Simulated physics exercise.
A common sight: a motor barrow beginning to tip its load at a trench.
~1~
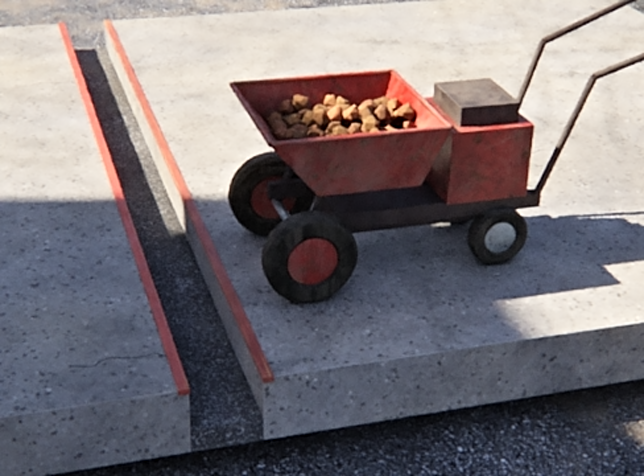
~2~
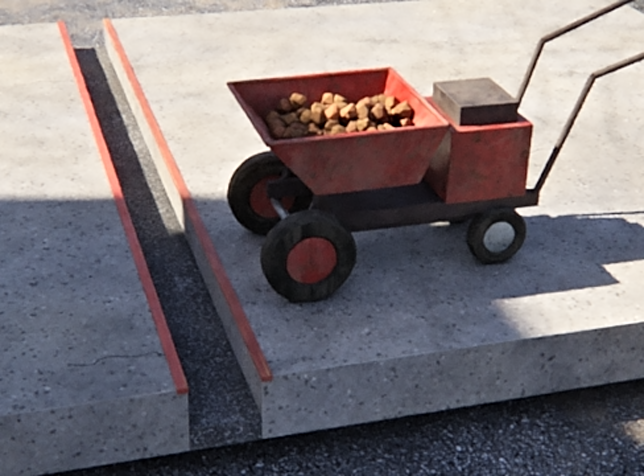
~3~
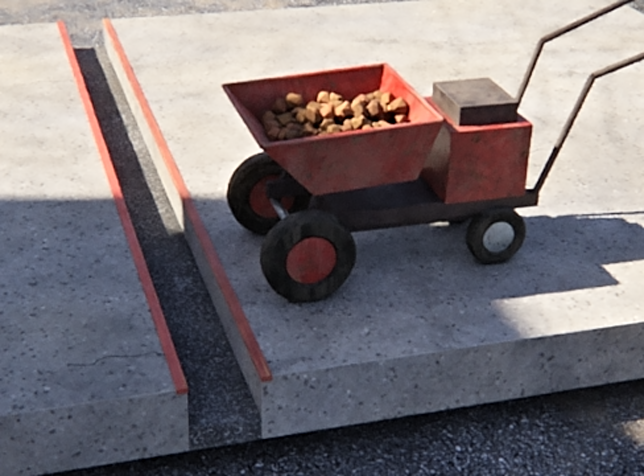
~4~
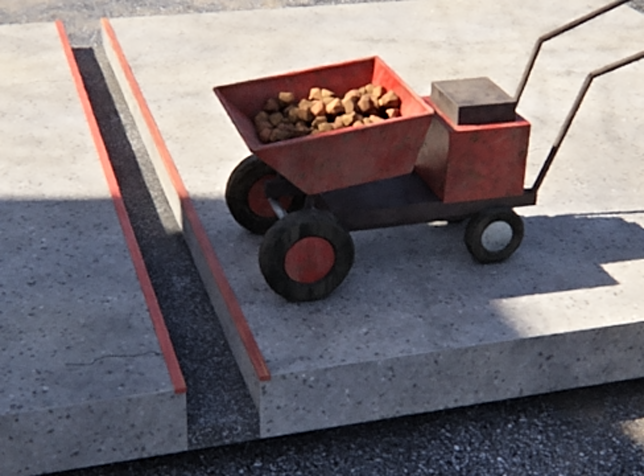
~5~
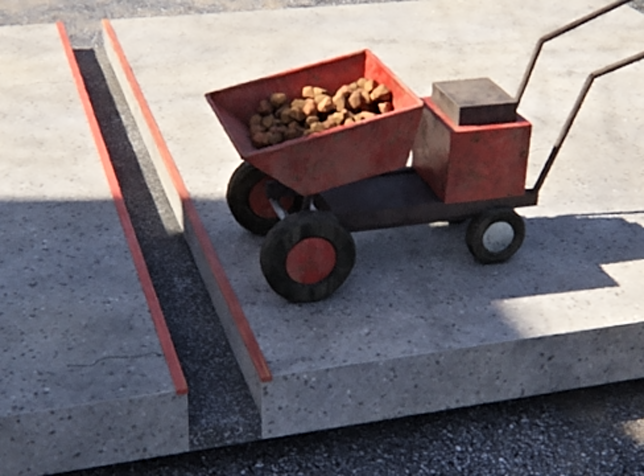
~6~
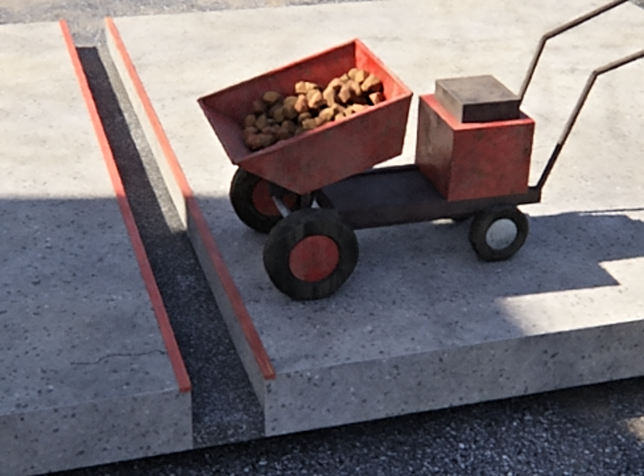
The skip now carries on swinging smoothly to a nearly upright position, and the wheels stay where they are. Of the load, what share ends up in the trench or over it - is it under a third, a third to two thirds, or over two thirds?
I'd say not even a third of it lands in the trench.
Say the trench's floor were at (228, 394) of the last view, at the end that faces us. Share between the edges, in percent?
Something close to 20 per cent.
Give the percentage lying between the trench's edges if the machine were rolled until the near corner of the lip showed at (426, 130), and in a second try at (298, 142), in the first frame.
First try: 20 per cent; second try: 60 per cent.
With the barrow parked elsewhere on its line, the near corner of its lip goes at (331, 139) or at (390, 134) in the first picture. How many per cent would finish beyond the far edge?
You'd get 0 in a hundred the first time and 0 in a hundred the second.
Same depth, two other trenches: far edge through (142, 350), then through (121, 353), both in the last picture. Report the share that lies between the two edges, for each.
About 70 %, then 90 %.
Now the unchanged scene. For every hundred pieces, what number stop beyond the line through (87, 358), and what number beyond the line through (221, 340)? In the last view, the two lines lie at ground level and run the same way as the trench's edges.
Around 20 percent for the first and 90 percent for the second.
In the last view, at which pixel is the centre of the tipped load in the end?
Last view, centre at rest - approx. (116, 276).
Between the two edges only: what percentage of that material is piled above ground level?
Estimate: Near 20 per cent.
Just after the last frame, skip tipped steeply; every one in the skip.
A moment on, skip tipped steeply; the larger part in the skip; roughly a quarter beyond it; just a few falling.
Further on, skip tipped right over; about a tenth in the skip; about a tenth in or heaped over the trench; the larger part beyond it.
When it is over, skip tipped right over; about a tenth in the skip; roughly a quarter in or heaped over the trench; the larger part beyond it.
